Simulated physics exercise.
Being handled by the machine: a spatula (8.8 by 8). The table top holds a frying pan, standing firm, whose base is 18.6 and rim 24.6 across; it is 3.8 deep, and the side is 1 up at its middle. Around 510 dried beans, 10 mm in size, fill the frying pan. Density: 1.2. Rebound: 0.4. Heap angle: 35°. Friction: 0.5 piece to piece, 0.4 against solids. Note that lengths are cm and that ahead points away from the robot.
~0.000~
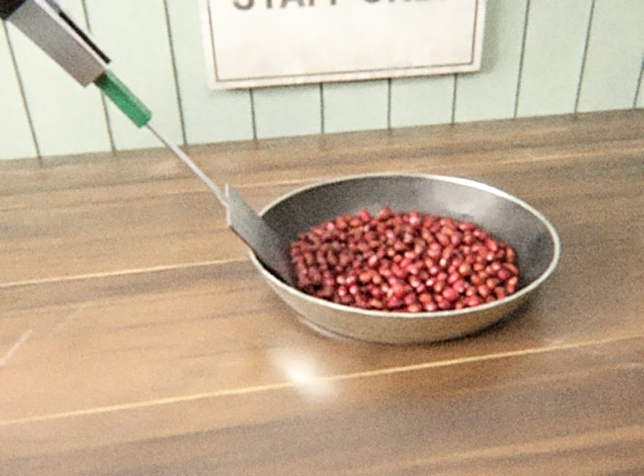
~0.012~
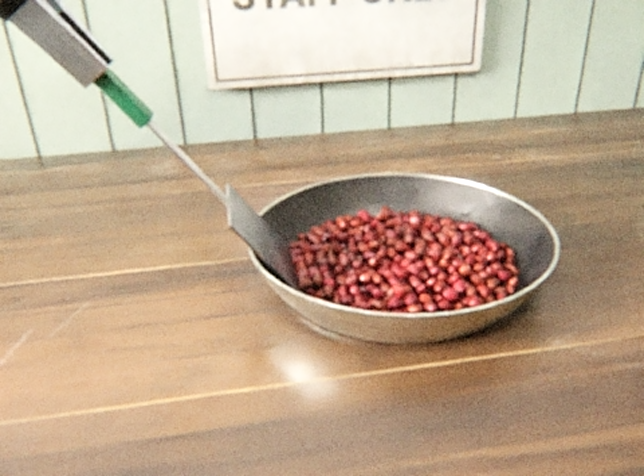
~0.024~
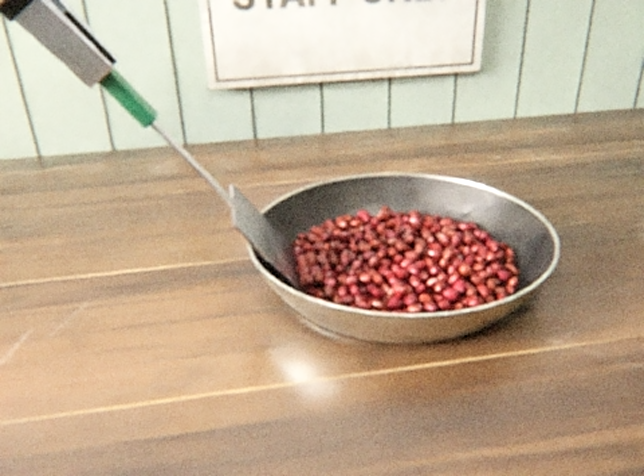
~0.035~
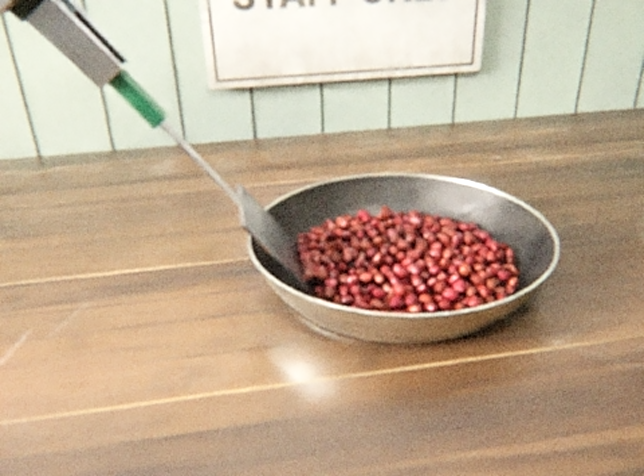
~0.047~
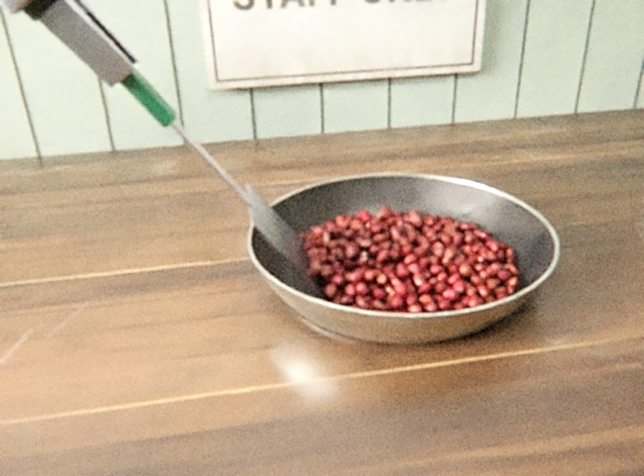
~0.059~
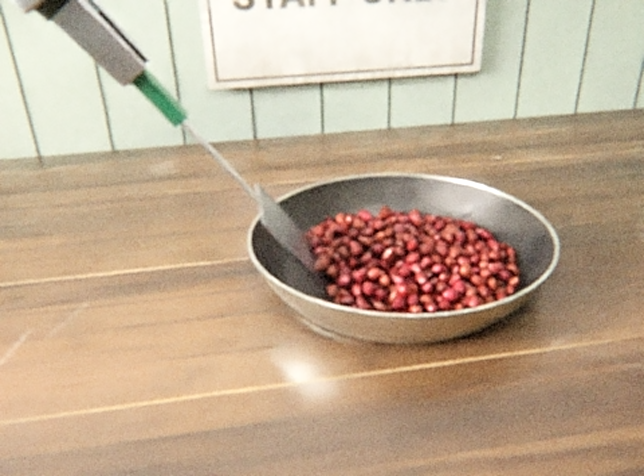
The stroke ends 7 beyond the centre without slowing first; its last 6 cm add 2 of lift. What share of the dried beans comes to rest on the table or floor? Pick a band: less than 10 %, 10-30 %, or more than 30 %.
It falls in the band less than 10 %.
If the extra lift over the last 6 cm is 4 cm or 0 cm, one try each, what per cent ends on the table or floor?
Near 5 and 5 percent respectively.
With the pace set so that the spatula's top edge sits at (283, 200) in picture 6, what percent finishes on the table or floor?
Some 15 percent.
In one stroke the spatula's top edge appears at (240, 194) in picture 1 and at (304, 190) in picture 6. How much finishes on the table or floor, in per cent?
About 15 per cent.
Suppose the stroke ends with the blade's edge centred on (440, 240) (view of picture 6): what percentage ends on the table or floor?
My guess is roughly 0 percent.
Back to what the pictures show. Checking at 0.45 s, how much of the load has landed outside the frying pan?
My estimate is roughly 5 %.
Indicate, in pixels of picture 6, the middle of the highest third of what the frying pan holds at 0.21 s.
About pixel (469, 232).
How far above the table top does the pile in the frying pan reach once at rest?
5.5 cm.
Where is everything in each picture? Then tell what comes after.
In the first frame, spatula top edge at (228, 203), sloping 54°; upper third of the load around (392, 255), from x 295 to 515, top at y 210; 506 in the frying pan.
In the second frame, spatula top edge at (228, 203), sloping 54°; upper third of the load around (392, 255), from x 295 to 515, top at y 210.
In the third frame, spatula top edge at (232, 203), sloping 54°; upper third of the load around (392, 254), from x 295 to 515, top at y 210.
In the fourth frame, spatula top edge at (240, 203), sloping 54°; upper third of the load around (390, 253), from x 295 to 515, top at y 210.
In the fifth frame, spatula top edge at (250, 203), sloping 54°; upper third of the load around (389, 251), from x 295 to 515, top at y 210.
In the sixth frame, spatula top edge at (259, 202), sloping 54°; upper third of the load around (392, 250), from x 295 to 515, top at y 210; 506 in the frying pan.
By 0.13 s, sloping 54°, highest piece 4 above the table; 506 in the frying pan.
By 0.21 s, sloping 54°, highest piece 5 above the table; 506 in the frying pan.
By 0.45 s, sloping 54°, highest piece 5 above the table; 484 in the frying pan, 22 on the table or floor.
By 1.50 s, sloping 54°, highest piece 5 above the table; 483 in the frying pan, 23 on the table or floor.
Final count, 483 in the frying pan, 23 on the table or floor. That is 5 % on the table or floor.
